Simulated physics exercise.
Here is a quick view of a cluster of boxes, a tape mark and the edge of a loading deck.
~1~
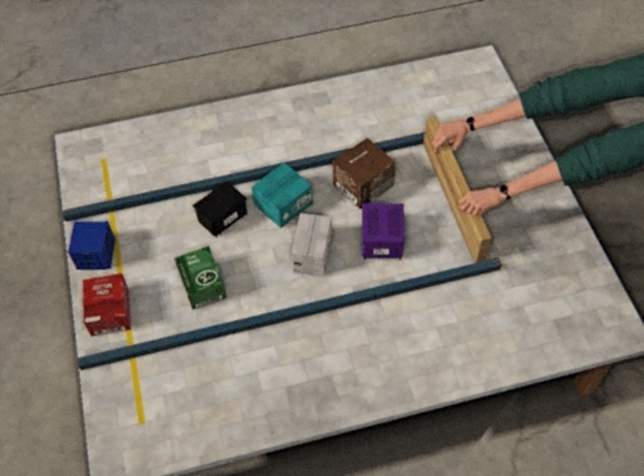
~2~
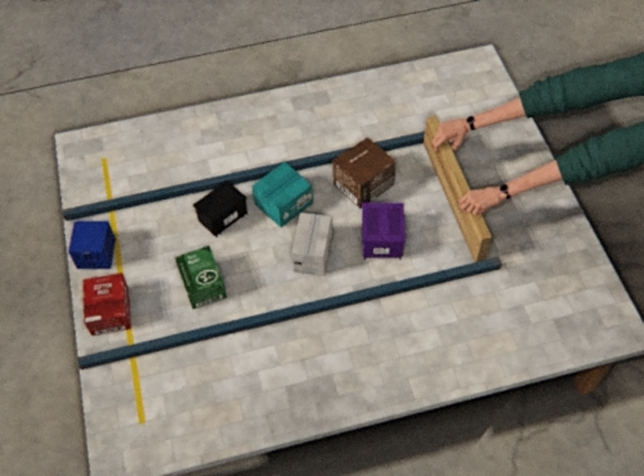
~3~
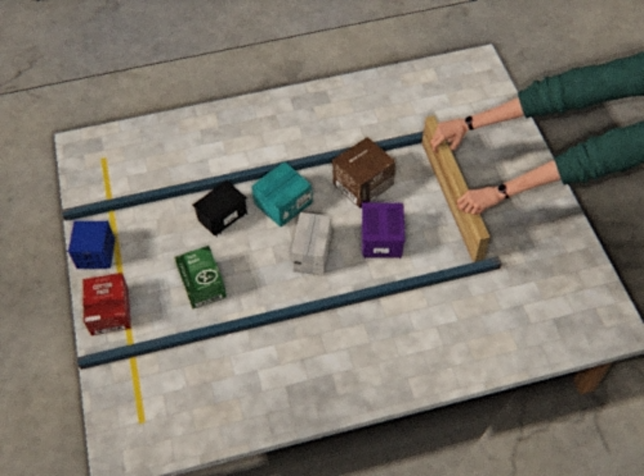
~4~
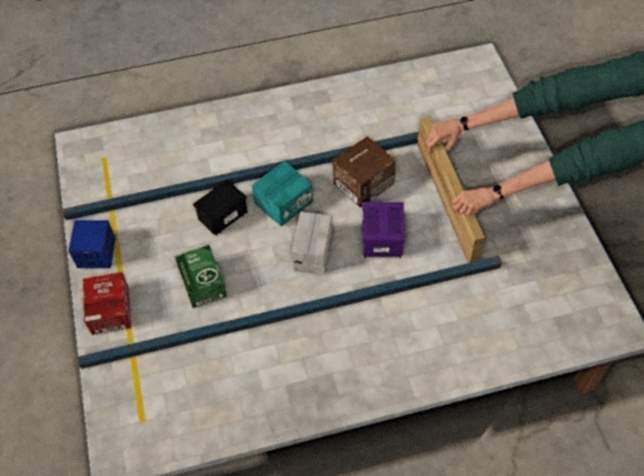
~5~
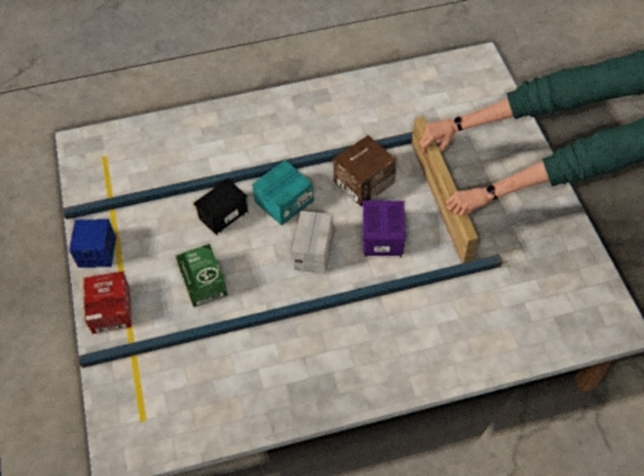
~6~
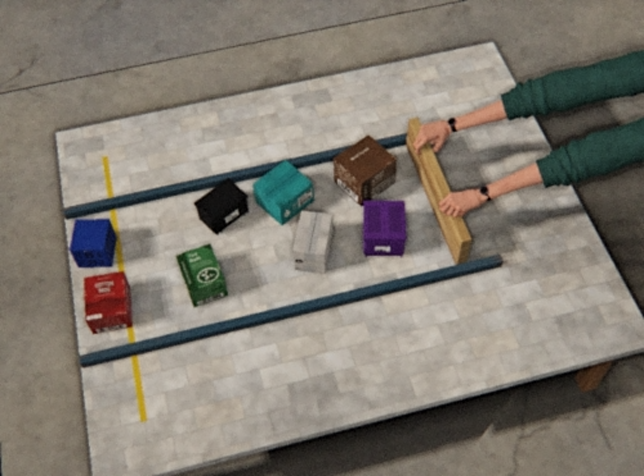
A wooden plank held by two hands slides slightly left toward several still boxes.
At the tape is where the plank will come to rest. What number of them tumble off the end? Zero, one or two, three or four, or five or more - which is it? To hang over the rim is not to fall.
The right band is five or more.
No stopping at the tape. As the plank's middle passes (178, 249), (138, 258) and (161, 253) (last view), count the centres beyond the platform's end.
3, 5, 4.
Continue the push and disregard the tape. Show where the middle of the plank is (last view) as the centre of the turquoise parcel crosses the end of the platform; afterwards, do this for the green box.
Around (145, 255), then around (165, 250).
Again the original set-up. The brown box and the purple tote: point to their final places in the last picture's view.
First (88, 223), then (102, 298).
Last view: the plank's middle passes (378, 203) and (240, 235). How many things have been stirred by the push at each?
Counting first: 2, next 7.
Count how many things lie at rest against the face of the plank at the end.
2 touch it.
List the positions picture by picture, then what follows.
The first frame shows blue crate (92, 246); red box (107, 305); green box (201, 278); plank (455, 188); tape (121, 277).
The second frame shows red box (107, 304); purple tote (383, 231).
The third frame shows green box (201, 277); plank (454, 188).
The fourth frame shows blue crate (93, 244); turquoise parcel (283, 194).
The fifth frame shows red box (108, 302); brown box (364, 171).
The sixth frame shows blue crate (94, 243); red box (108, 302); green box (202, 276); plank (436, 190); tape (122, 275).
Soon after, none off yet; blue crate at rest near (94, 243); red box at rest near (108, 302); green box at rest near (202, 276).
After that, none off yet; blue crate displaced about its own width near (67, 250); red box moving near (105, 303); green box displaced about its own width near (143, 289).
In the end, the number that fall off is five or more; gone, white parcel, turquoise parcel, black tote, green box, red box and blue crate.
